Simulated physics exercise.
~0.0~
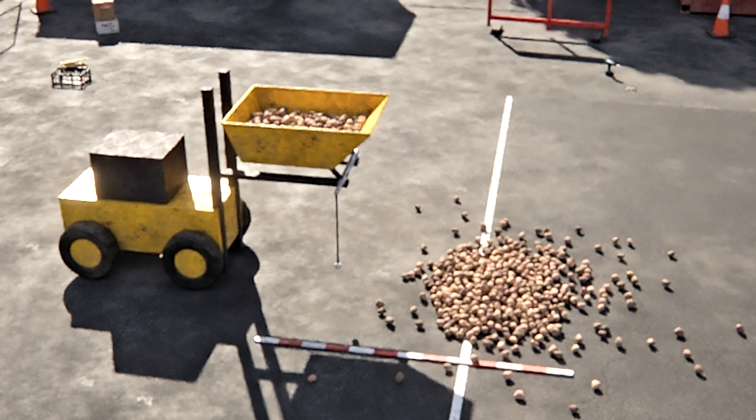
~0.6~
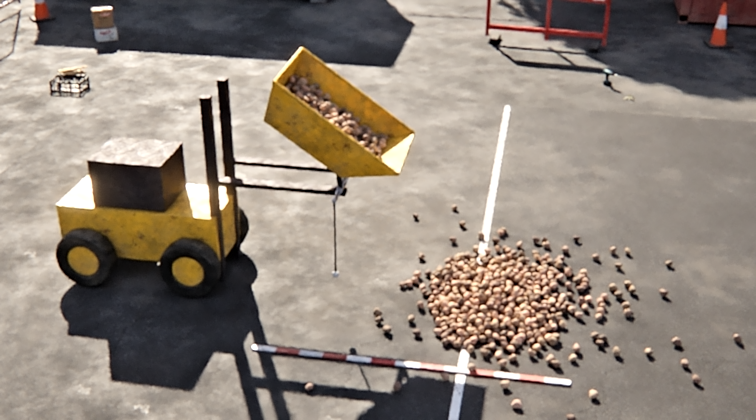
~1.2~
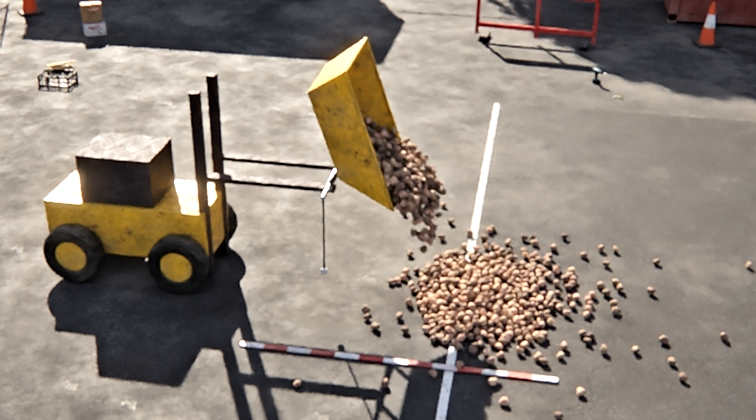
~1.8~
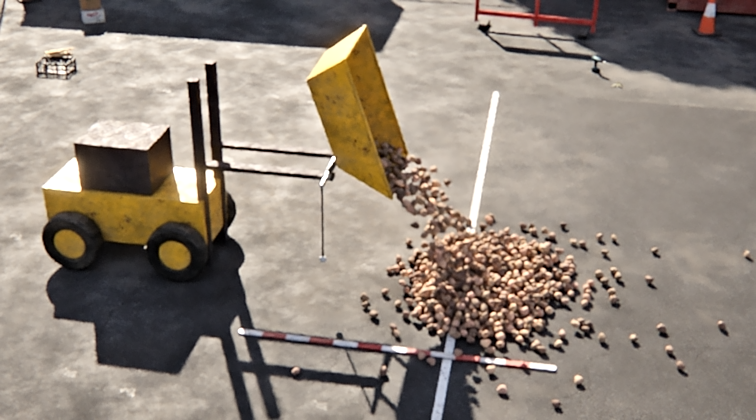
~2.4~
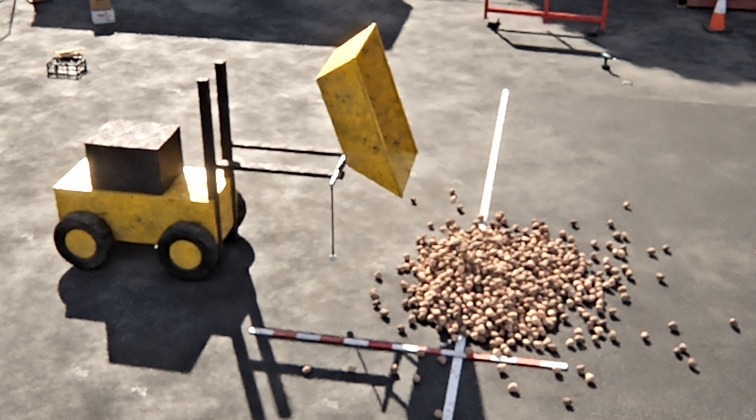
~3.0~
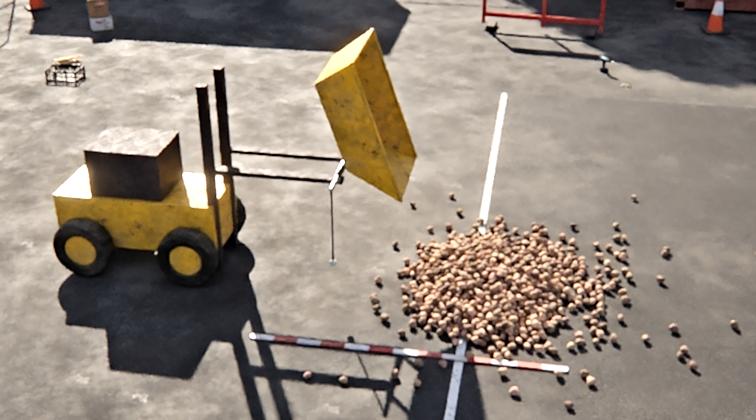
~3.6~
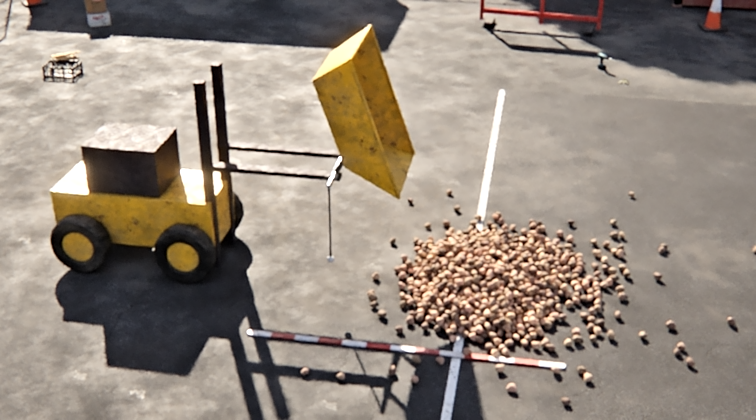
A yellow fork truck tips its skip, pouring round stones onto a loose pile that spreads wider.
